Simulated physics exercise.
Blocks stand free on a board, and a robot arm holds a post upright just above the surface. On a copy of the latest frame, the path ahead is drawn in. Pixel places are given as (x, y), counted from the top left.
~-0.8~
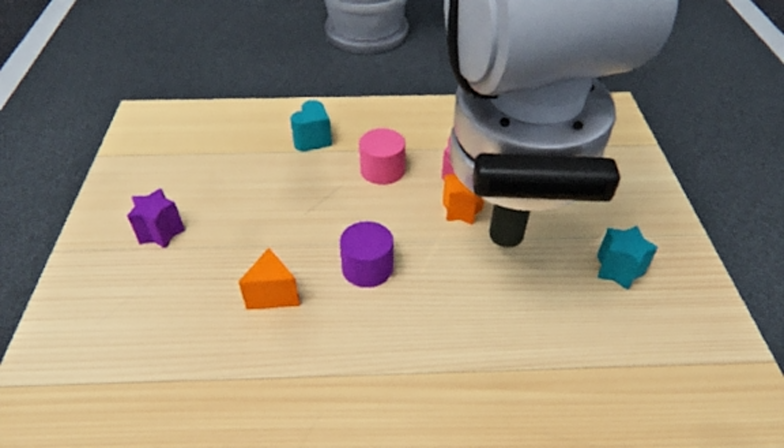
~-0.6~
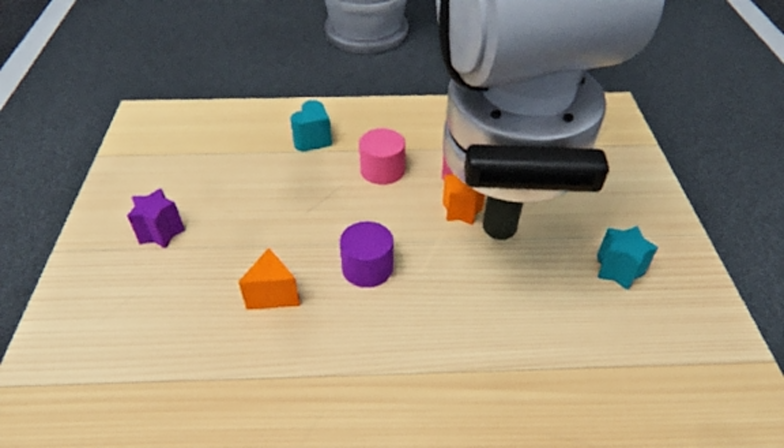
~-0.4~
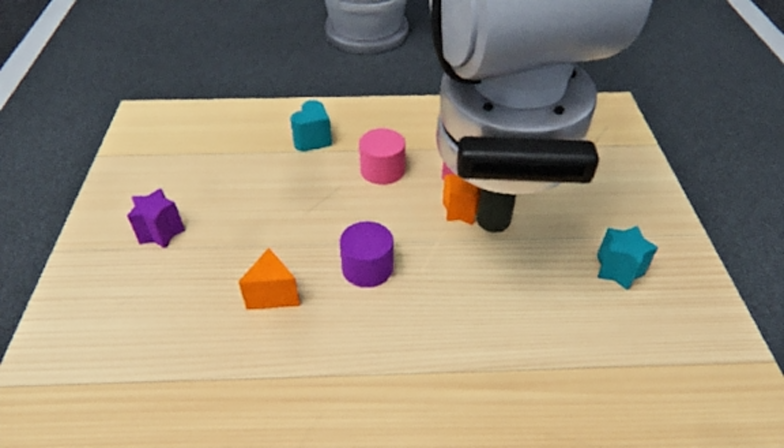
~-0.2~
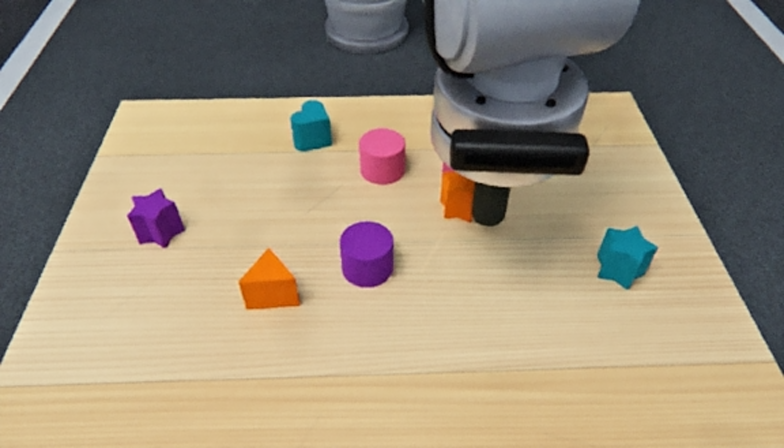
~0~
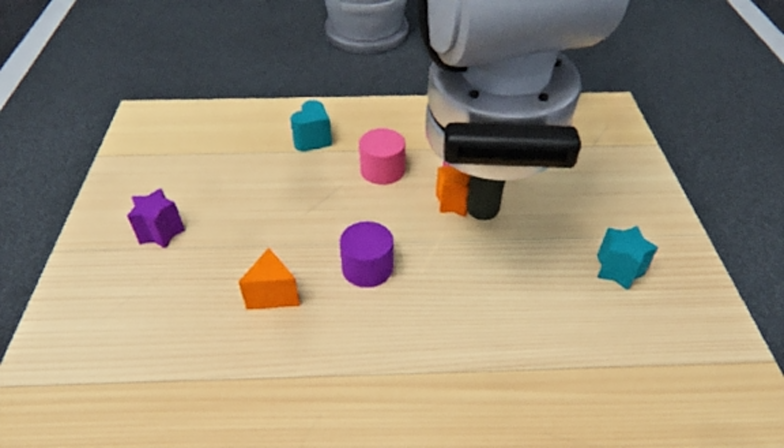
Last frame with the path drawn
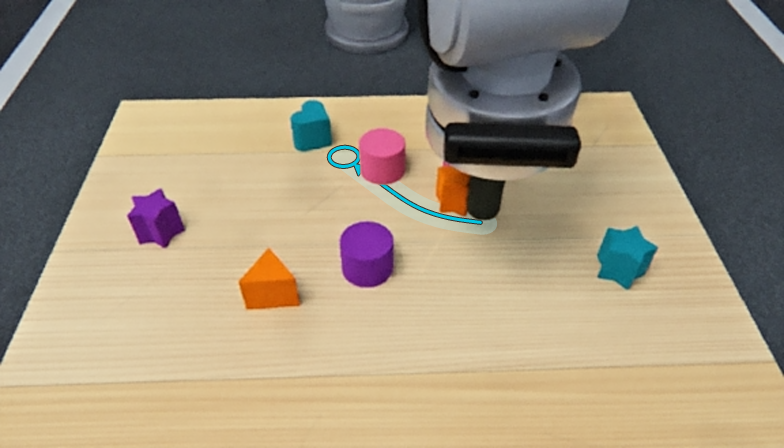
A robot arm moves its black post left and slightly nudges the orange star block.
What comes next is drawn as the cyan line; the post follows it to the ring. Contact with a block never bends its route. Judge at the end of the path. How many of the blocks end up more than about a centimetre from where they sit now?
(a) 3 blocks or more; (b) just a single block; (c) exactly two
That would be c.
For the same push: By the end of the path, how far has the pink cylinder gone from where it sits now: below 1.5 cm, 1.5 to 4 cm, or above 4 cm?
Upwards of 4 cm.
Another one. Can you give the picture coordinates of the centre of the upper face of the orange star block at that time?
At pixel (426, 156).
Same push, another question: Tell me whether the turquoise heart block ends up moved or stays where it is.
That one stays where it is.
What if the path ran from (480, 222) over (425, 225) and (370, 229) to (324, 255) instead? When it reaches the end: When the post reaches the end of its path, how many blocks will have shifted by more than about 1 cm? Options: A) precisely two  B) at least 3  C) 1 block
Correct choice: C.
Path on the board, from (480, 222) through (423, 210) and (381, 183) to (344, 157).
The first path, step by step. One third of the way, post at (423, 197); orange star block at (434, 161), turned 80° clockwise.
Two thirds of the way, post at (380, 171); pink cylinder at (373, 130); orange star block at (426, 156), turned 115° clockwise.
At the end, post at (343, 145); turquoise heart block in place; pink cylinder at (360, 108); orange star block at (426, 156), turned 115° clockwise.
